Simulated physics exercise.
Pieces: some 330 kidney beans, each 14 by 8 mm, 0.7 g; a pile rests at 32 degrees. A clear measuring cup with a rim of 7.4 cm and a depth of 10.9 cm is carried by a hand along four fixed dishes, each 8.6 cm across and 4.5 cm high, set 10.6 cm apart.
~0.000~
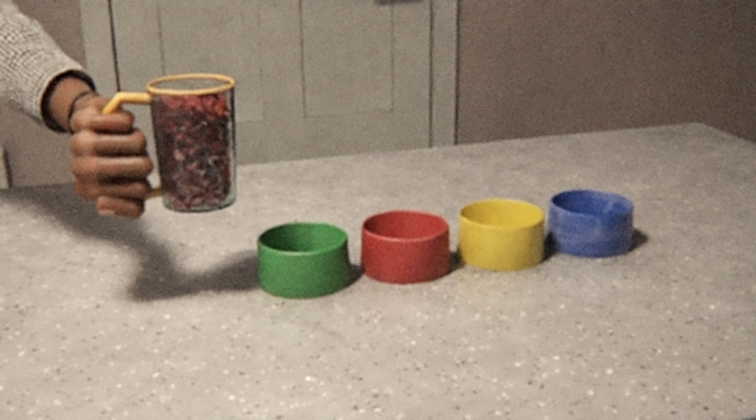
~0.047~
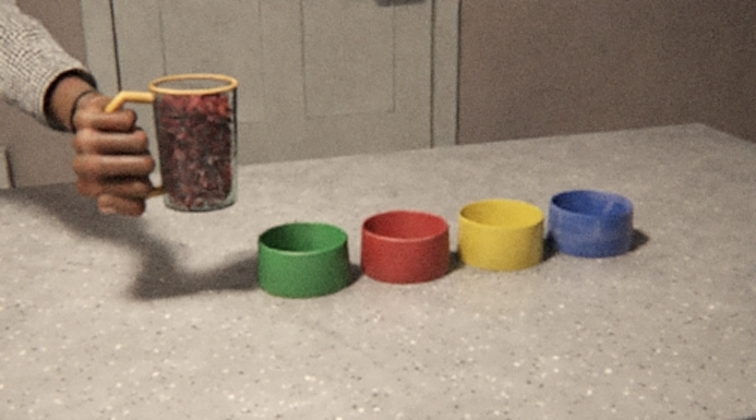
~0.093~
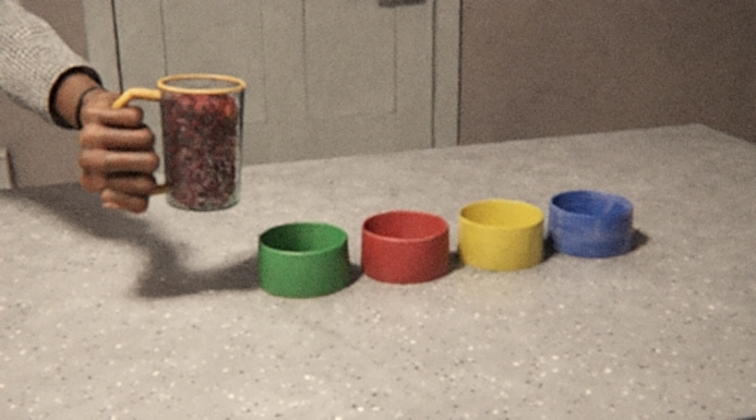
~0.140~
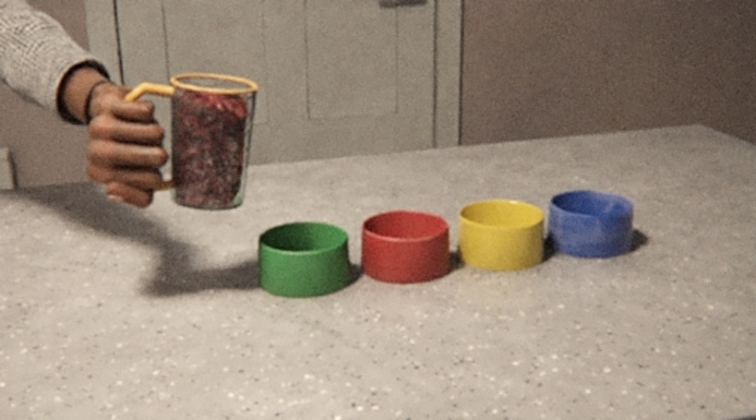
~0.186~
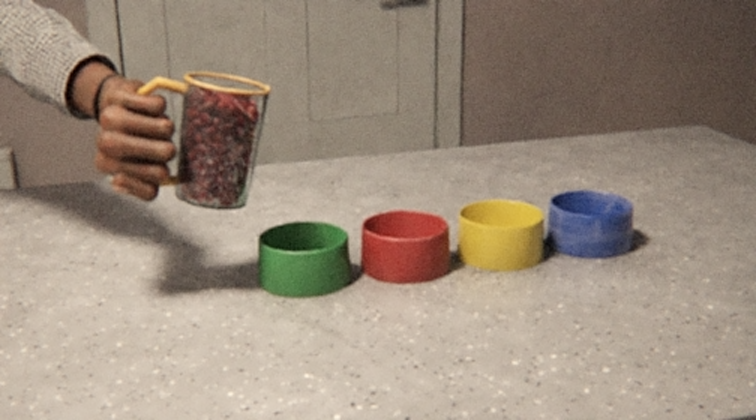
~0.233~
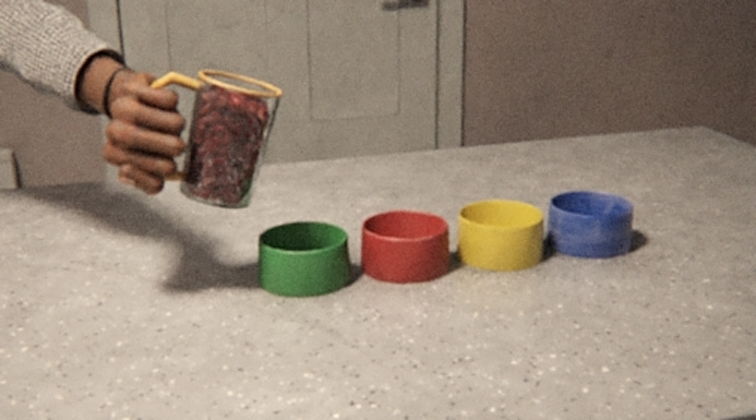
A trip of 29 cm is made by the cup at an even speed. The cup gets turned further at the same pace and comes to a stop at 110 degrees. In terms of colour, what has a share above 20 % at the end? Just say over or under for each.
In the end red dish: It should take in a fifth at the most; blue dish: It should take in a fifth at the most; green dish: It should take in a fifth at the most; yellow dish: It should take in more than a fifth; counter: It should take in more than a fifth.
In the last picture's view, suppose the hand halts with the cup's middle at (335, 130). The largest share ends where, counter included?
That'd be red, it takes the most.
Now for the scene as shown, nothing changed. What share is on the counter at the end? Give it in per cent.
Roughly 40 in a hundred.
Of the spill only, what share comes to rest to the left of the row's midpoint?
About 10 percent.
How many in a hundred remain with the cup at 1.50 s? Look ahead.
Load share: Near 45 percent.
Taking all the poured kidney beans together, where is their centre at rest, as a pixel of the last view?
Resting centre estimate: Around (513, 243).
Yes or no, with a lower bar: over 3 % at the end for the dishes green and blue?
So green is a miss and blue is a pass.
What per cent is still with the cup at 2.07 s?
Roughly 5 %.
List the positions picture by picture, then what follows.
The first frame shows cup at (196, 144), tilt 0 degrees, lip at (233, 82), moved 0.0 cm; middle of the pieces at (200, 152); green dish at (303, 237); red dish at (405, 225); yellow dish at (501, 214); blue dish at (592, 203).
The second frame shows cup at (197, 144), tilt 1 degrees, lip at (235, 82), moved 0.1 cm; middle of the pieces at (202, 152).
The third frame shows cup at (203, 143), tilt 3 degrees, lip at (243, 84), moved 0.6 cm; middle of the pieces at (207, 152).
The fourth frame shows cup at (211, 142), tilt 7 degrees, lip at (255, 86), moved 1.3 cm; middle of the pieces at (214, 151).
The fifth frame shows cup at (219, 142), tilt 12 degrees, lip at (268, 89), moved 2.0 cm; middle of the pieces at (222, 151).
The sixth frame shows cup at (228, 141), tilt 16 degrees, lip at (280, 92), moved 2.8 cm; middle of the pieces at (230, 150); green dish at (303, 237); red dish at (405, 225); yellow dish at (501, 214); blue dish at (591, 204). Its pace works out near 95 degrees a second; the hand travels 16 cm a second.
After 0.99 s, tilt 87 degrees; cup holds 100 %.
After 1.50 s, tilt 110 degrees; cup holds 45 %, yellow 35 %.
After 2.07 s, tilt 110 degrees; cup holds 5 %, blue 5 %, yellow 50 %.
In the end, at 3.0 s, red 0 %, blue 5 %, green 0 %, yellow 50 %, counter 40 %.
